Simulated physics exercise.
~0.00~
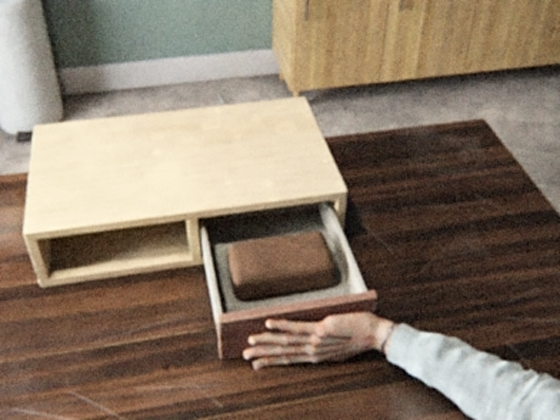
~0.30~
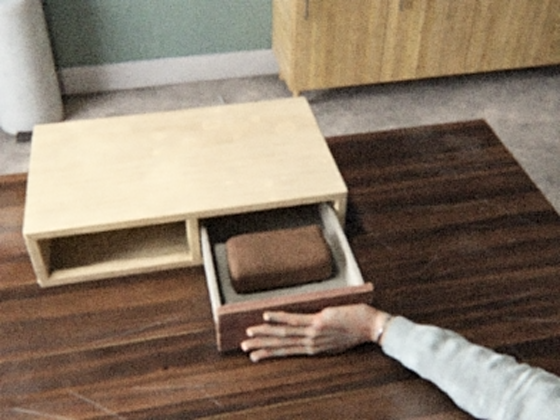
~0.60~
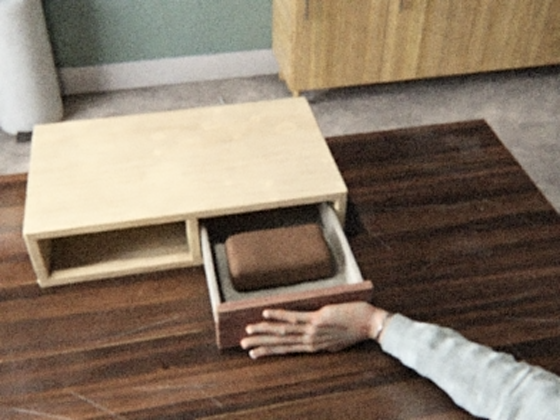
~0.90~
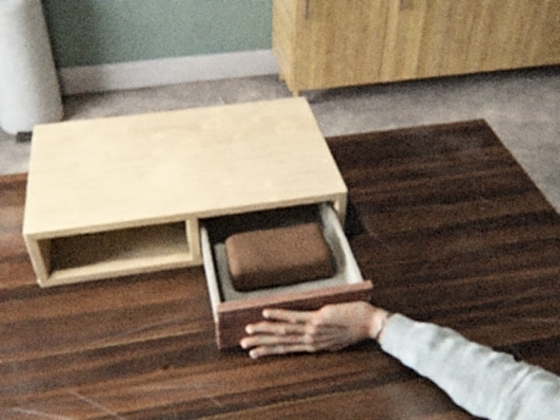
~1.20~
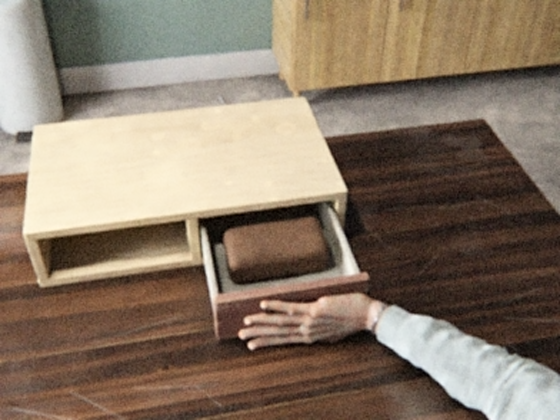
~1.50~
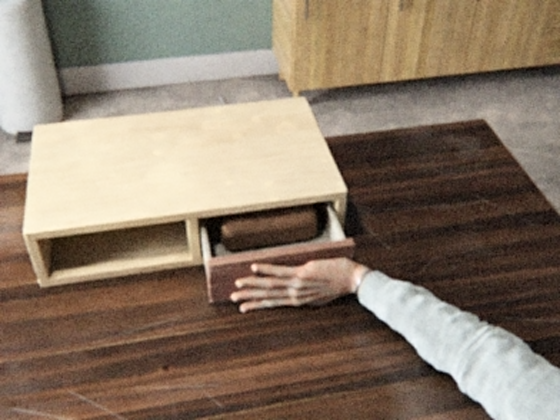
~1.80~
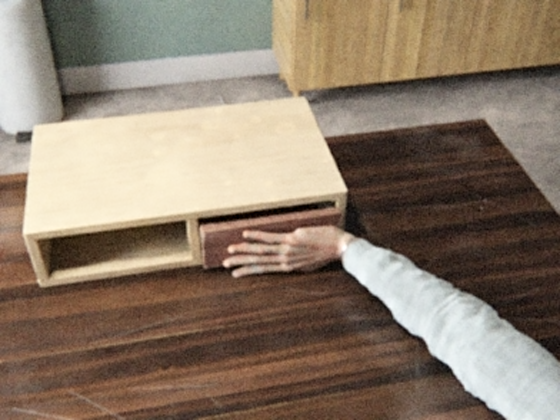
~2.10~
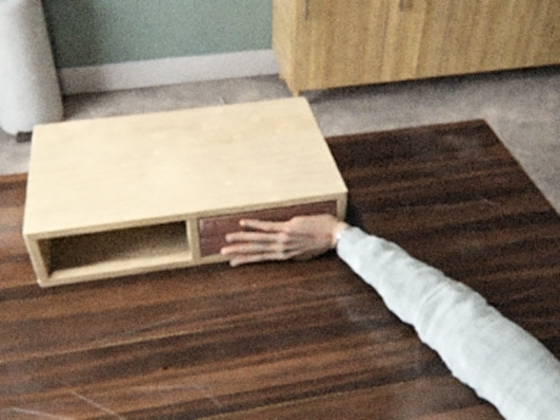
The footage shows a light wooden chest on a dark wooden table, its right drawer open with a brown loaf-shaped object inside. A hand against the drawer front pushes it slowly, then further inward, carrying the object out of sight until the drawer is closed.
